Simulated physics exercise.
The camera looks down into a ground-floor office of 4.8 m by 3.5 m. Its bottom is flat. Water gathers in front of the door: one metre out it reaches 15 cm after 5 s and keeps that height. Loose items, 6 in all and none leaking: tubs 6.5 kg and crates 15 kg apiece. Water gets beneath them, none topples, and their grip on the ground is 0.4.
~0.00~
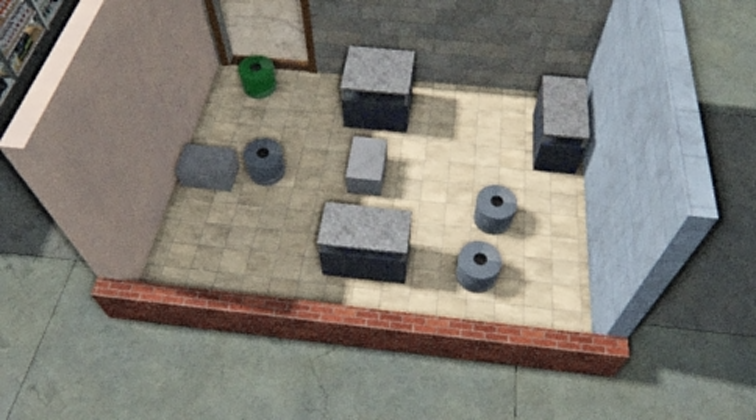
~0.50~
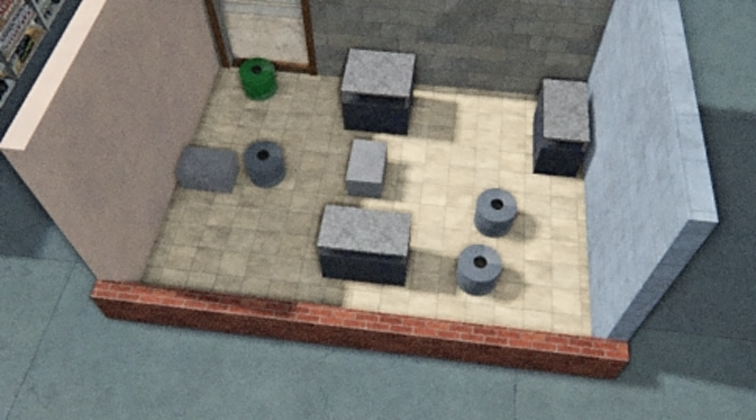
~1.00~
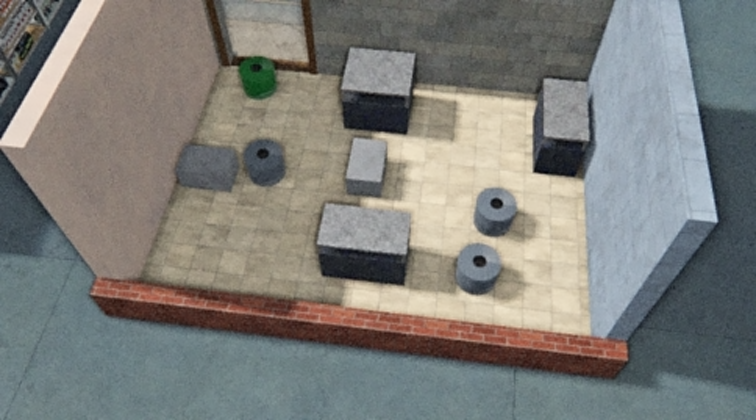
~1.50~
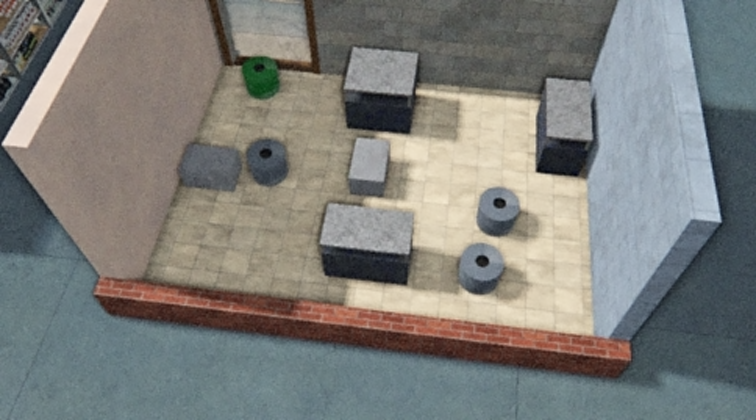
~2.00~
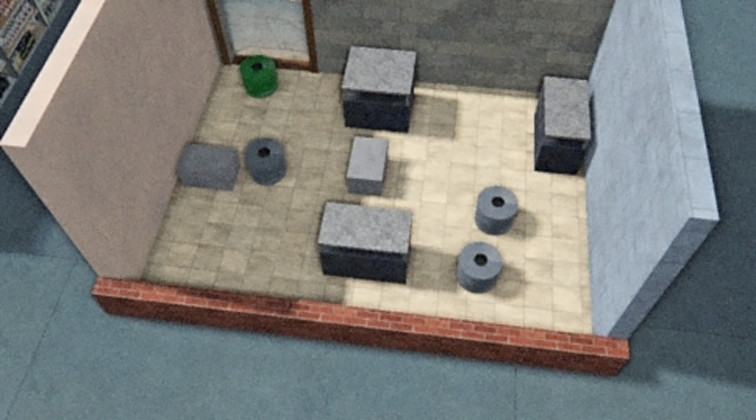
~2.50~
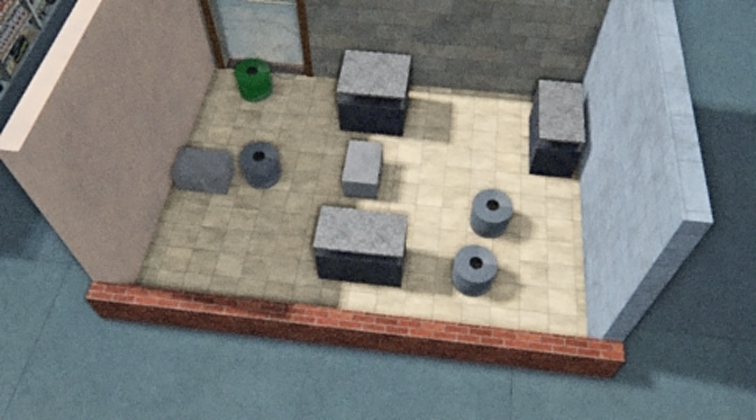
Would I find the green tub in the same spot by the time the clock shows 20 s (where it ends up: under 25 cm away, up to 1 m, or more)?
The green tub travels far.
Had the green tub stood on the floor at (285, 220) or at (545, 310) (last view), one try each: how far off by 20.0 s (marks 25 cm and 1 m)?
In turn: It gets carried off; it gets carried off.
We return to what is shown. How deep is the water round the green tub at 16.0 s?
Roughly 7 cm.
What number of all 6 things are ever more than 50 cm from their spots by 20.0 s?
I count 6.
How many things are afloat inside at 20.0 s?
I count 6.
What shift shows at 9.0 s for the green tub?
About 250 cm.
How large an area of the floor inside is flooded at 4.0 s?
About 1.5 m2.
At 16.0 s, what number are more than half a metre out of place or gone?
6 of them.
After 4.0 s the green tub is near (243, 90), 0.3 m from its start, aground; 0 afloat.
After 9.0 s the green tub is near (274, 247), 2.7 m from its start, afloat; 3 afloat.
After 16.0 s the green tub is near (508, 187), 3.6 m from its start, afloat; 5 afloat.
After 20.0 s the green tub is near (431, 129), 2.4 m from its start, afloat; 6 afloat.
